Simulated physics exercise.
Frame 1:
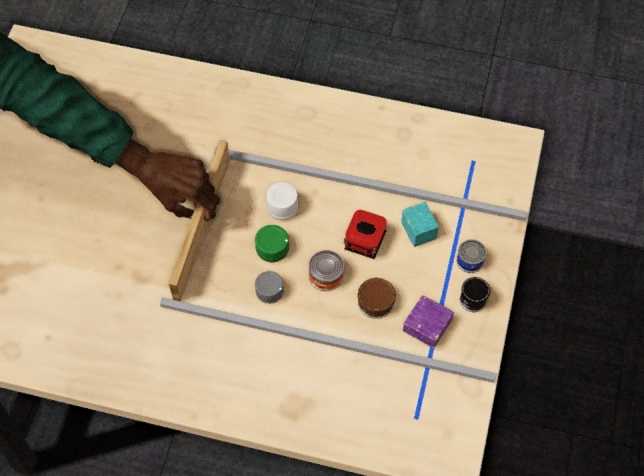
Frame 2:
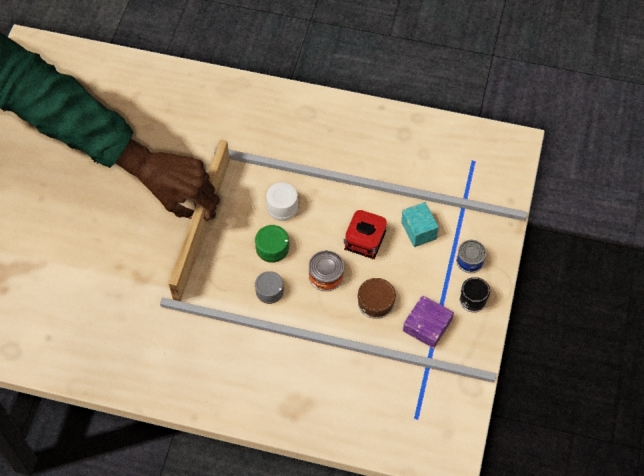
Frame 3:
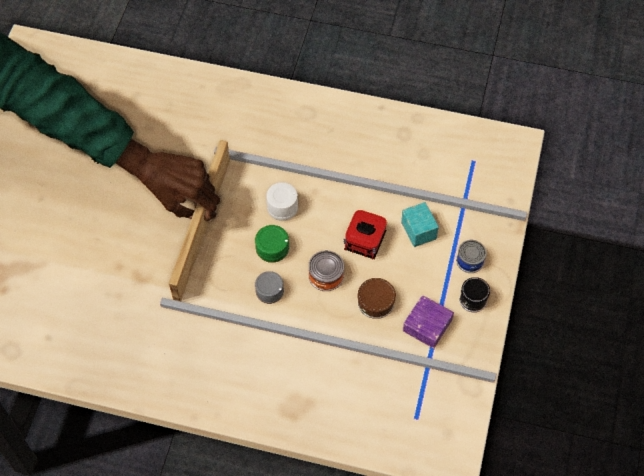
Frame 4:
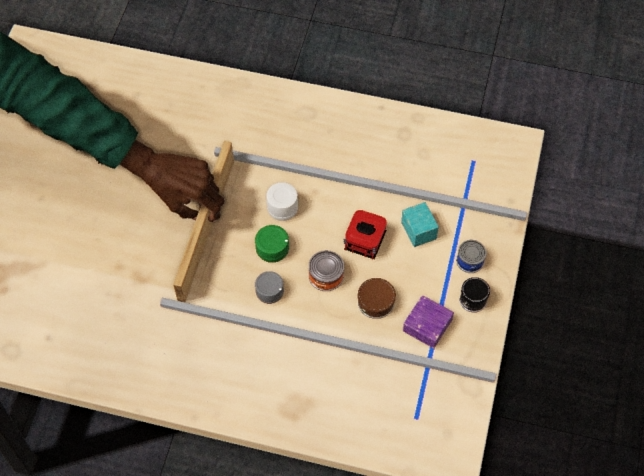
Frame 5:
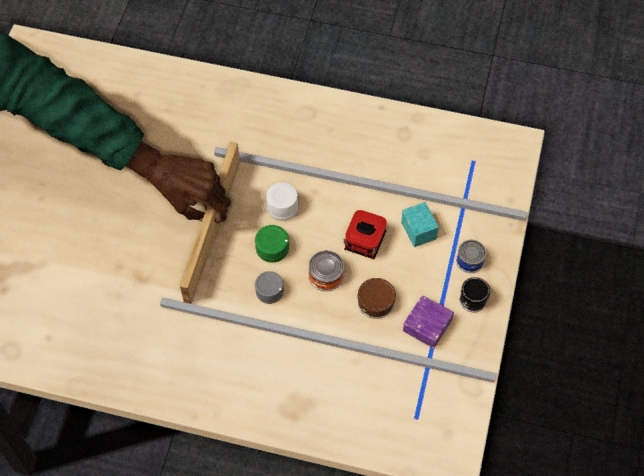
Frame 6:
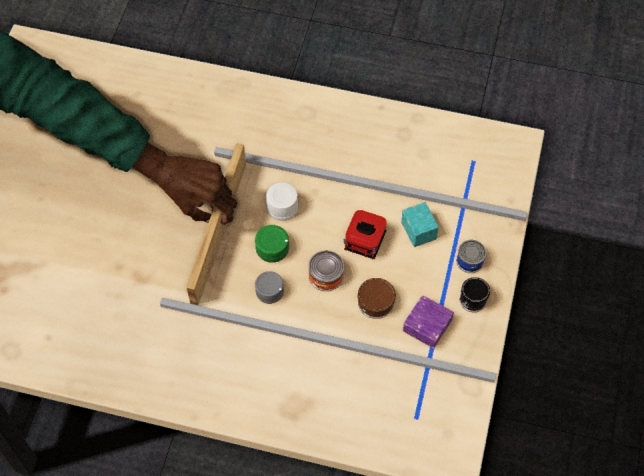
A wooden board, gripped by a hand in a green sleeve, rests at first, then slides slightly right between two grey rails toward ten scattered small objects, which stay still, with the purple block lying over a blue line.
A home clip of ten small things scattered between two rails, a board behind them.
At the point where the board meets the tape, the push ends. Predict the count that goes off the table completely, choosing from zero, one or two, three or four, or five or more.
A drop or two.
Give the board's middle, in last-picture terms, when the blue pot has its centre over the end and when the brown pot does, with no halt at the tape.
The blue pot puts it at (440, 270), the brown pot at (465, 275).
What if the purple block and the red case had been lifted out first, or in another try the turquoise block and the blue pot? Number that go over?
0 in the first case, 1 in the second.
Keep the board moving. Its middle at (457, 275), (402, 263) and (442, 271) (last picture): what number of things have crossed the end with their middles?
Per position: 2 / 0 / 2.
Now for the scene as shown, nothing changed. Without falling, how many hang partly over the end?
The tally is 0.
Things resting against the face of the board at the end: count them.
Contact count: 4.
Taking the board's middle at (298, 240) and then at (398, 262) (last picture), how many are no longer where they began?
The first count is 4, and then it's 9.
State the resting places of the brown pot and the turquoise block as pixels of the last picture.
In the last picture the brown pot sits around (481, 342) and the turquoise block around (500, 227).
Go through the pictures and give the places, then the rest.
Black pot (475, 295); blue pot (471, 256); purple block (428, 322); board (201, 219); tape (447, 282), in the first frame.
Blue pot (471, 256); orange pot (326, 271), in the second frame.
Purple block (428, 322); grey lid (269, 288), in the third frame.
Black pot (475, 295); red case (366, 234), in the fourth frame.
Blue pot (471, 256); white lid (282, 202), in the fifth frame.
Black pot (475, 295); blue pot (471, 256); purple block (428, 322); board (218, 223); tape (447, 282), in the sixth frame.
Soon after, none off yet; black pot at rest near (475, 295); blue pot at rest near (471, 256); purple block at rest near (428, 322).
By the end, the number that fall off is one or two; fallen, purple block and blue pot.
